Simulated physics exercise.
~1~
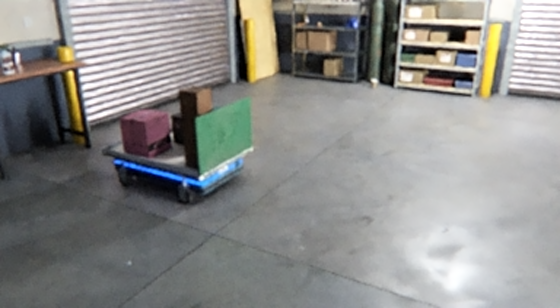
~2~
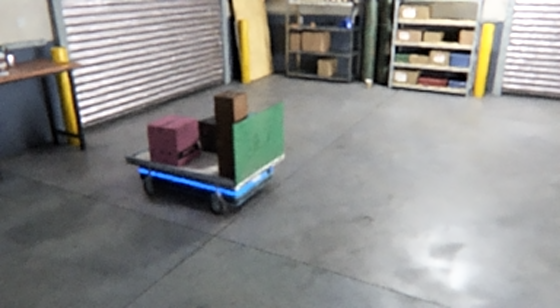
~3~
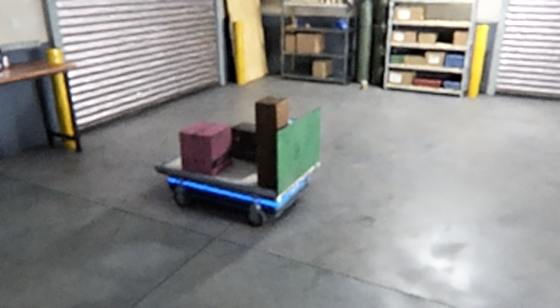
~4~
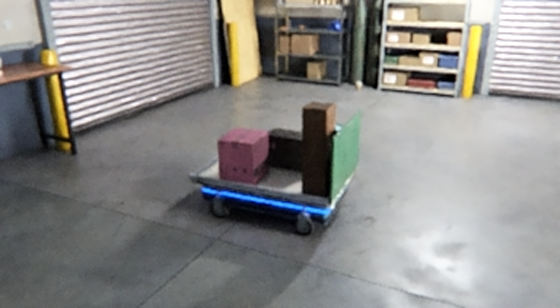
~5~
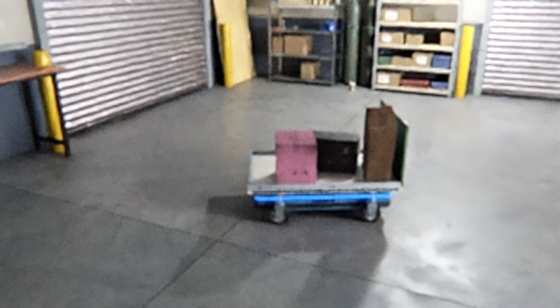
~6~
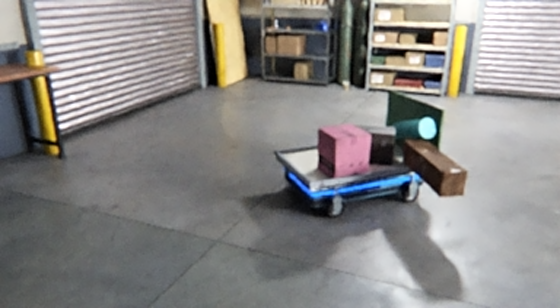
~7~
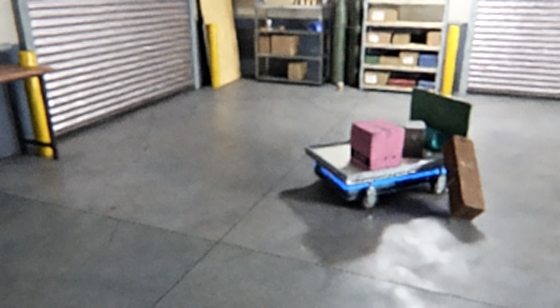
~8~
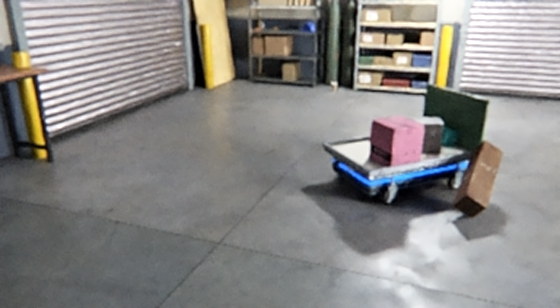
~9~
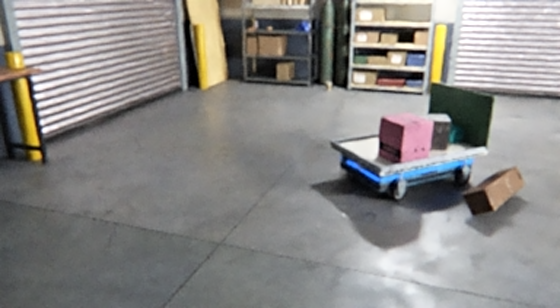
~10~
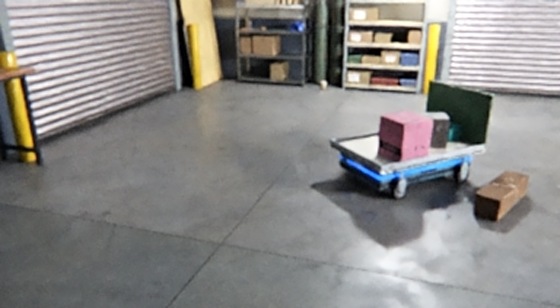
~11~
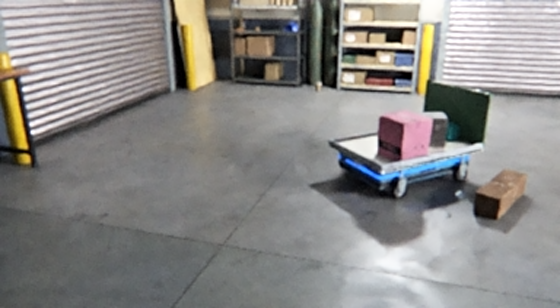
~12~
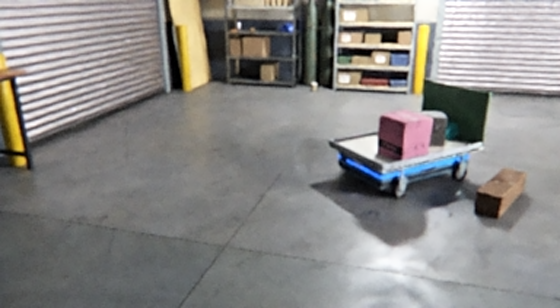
A low blue cart with glowing side strips rolls from the left across a grey warehouse floor, seen from slightly above, with shutters and stocked shelves behind. It carries a pink box, a dark box, a tall brown box and an upright green board at its leading end. As the cart curves away toward the back right, the brown box leans outward and tips over the edge. A turquoise canister topples beside the board but stays aboard. The brown box tumbles to the floor and settles on its side, while the cart stops nearby with the pink and dark boxes still on it.
